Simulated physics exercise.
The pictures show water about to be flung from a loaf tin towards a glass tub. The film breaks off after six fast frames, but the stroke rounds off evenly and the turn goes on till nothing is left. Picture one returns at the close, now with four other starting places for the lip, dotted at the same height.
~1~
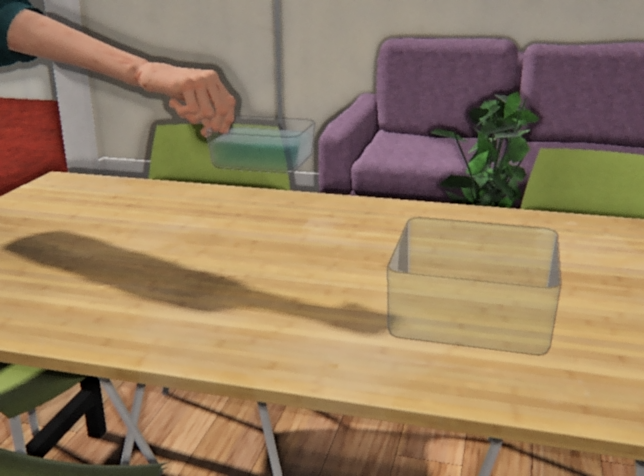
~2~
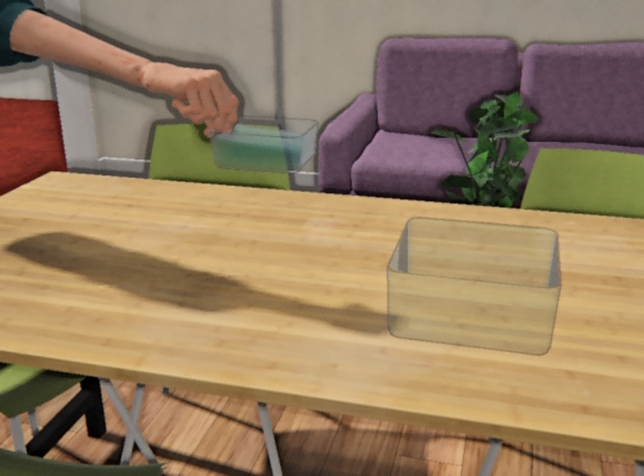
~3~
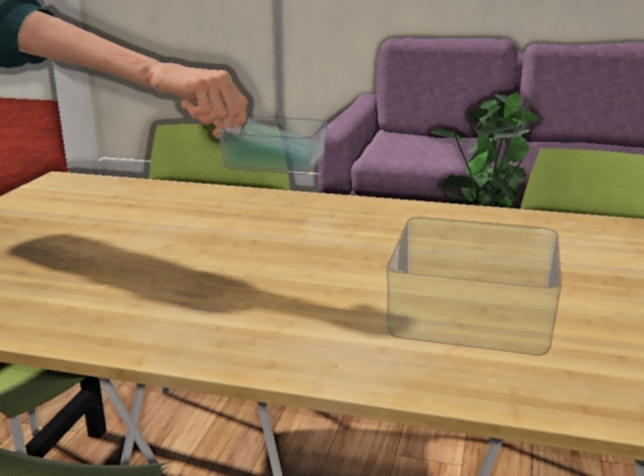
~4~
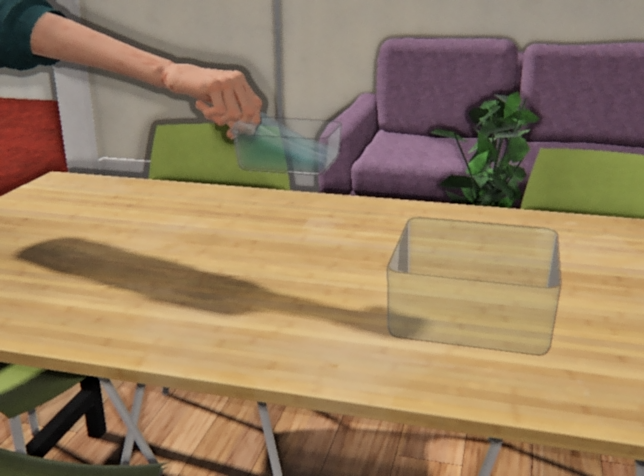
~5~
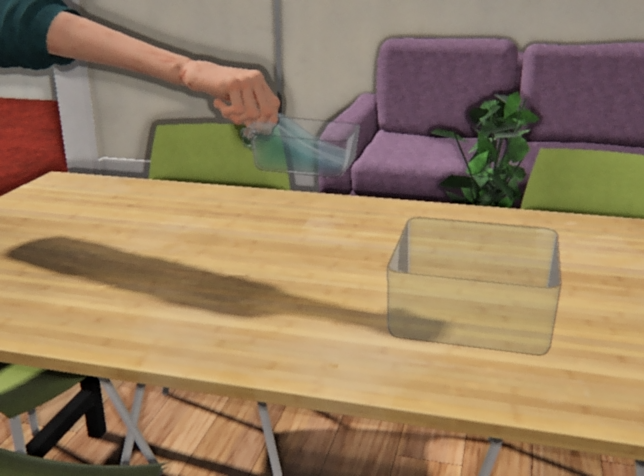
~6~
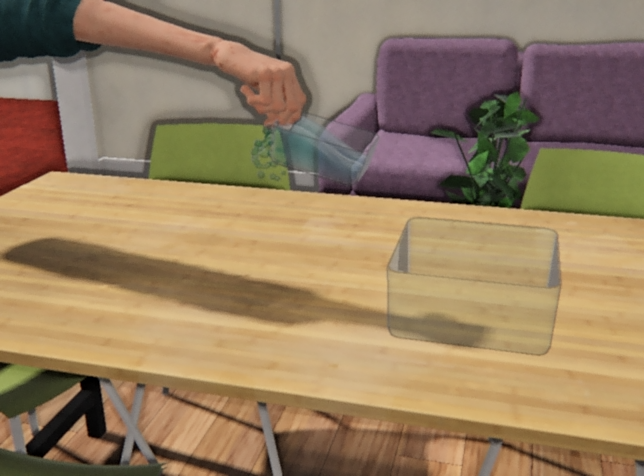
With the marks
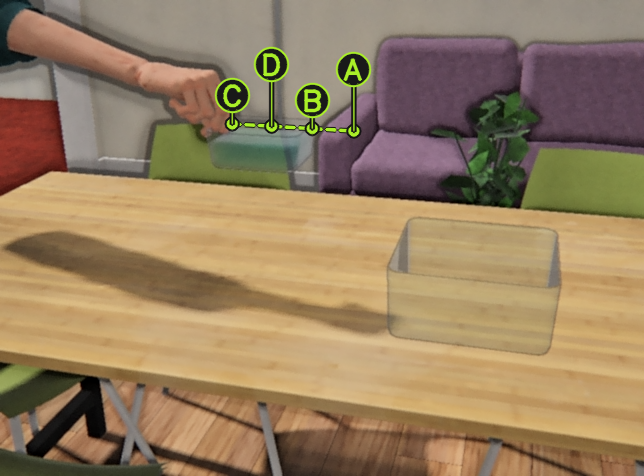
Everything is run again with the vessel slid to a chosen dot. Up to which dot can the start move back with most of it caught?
Use place D.
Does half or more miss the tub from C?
Yes, that goes wrong.
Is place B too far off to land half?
No, that is safe.
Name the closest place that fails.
It is C.
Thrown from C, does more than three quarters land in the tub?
No, less.
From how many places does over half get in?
Three of the four.
In lime, A at (353, 131); B at (312, 128); C at (232, 123); D at (271, 126).
With A, about 85 % lands in the tub, 8 % falls short and 8 % goes beside or beyond.
With B, about 85 % lands in the tub, 12 % falls short and 3 % goes beside or beyond.
With C, about 31 % lands in the tub, 62 % falls short and 7 % goes beside or beyond.
With D, about 64 % lands in the tub, 29 % falls short and 8 % goes beside or beyond.
